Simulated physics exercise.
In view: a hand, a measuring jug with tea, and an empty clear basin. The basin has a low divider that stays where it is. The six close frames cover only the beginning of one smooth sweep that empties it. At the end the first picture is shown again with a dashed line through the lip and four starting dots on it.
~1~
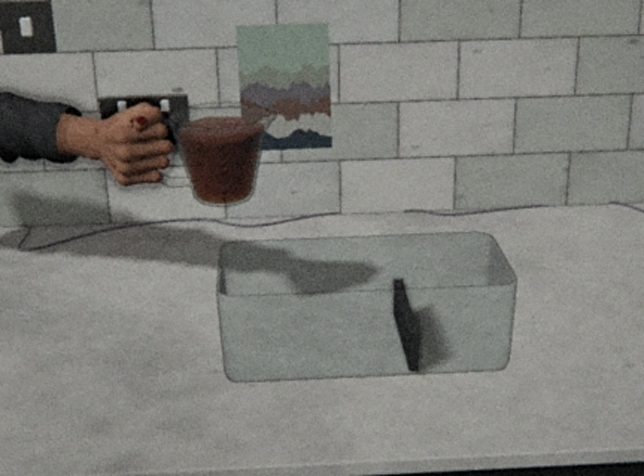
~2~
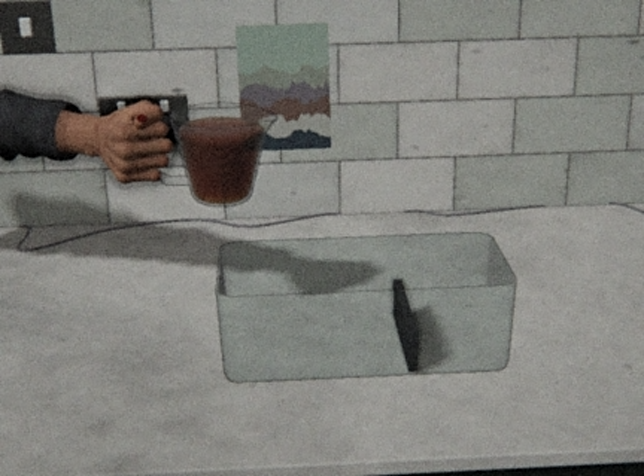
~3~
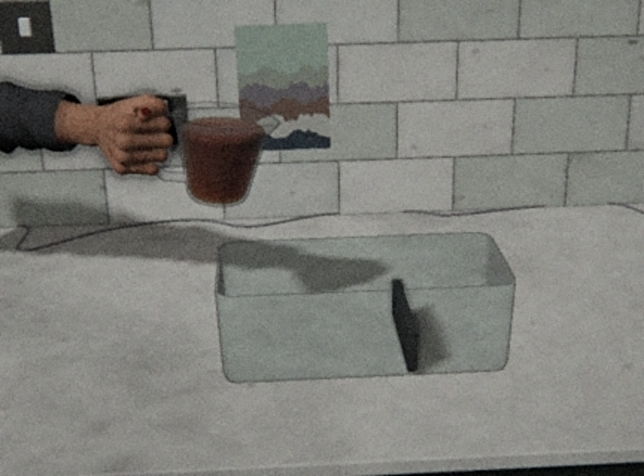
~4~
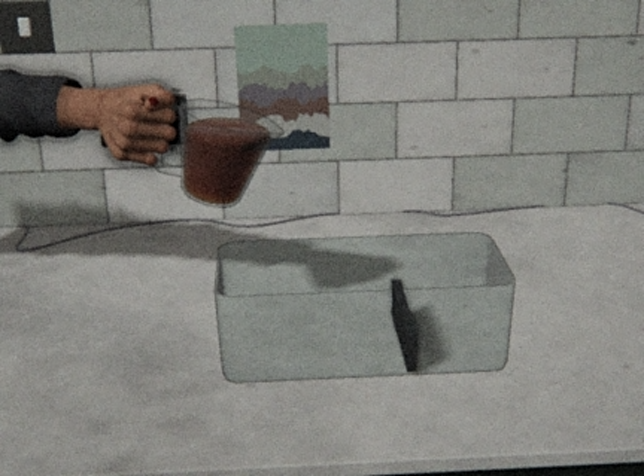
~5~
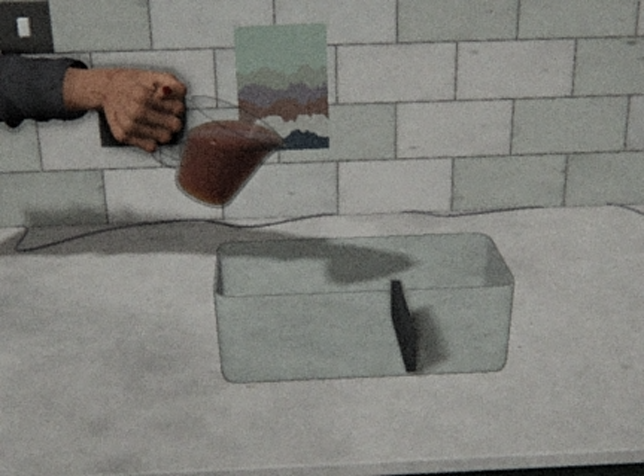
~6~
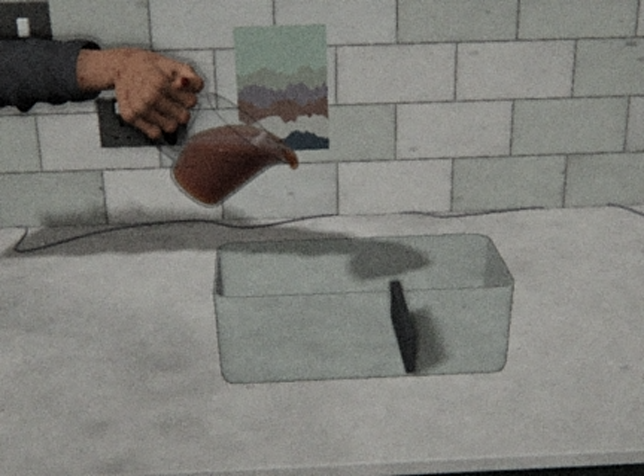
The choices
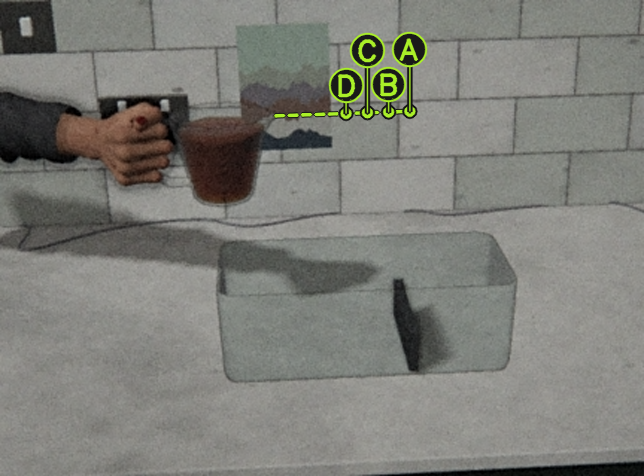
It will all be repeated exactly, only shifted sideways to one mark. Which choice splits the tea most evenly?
Take C.
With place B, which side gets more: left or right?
The right one.
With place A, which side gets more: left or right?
The right one.
On the marked copy, A at (409, 111); B at (388, 112); C at (367, 112); D at (346, 113).
If A is chosen, about 15 % ends left of the wall and 81 % right of it; 3 % is lost outside.
If B is chosen, about 24 % ends left of the wall and 73 % right of it; 3 % is lost outside.
If C is chosen, about 51 % ends left of the wall and 47 % right of it.
If D is chosen, about 74 % ends left of the wall and 23 % right of it; 3 % is lost outside.
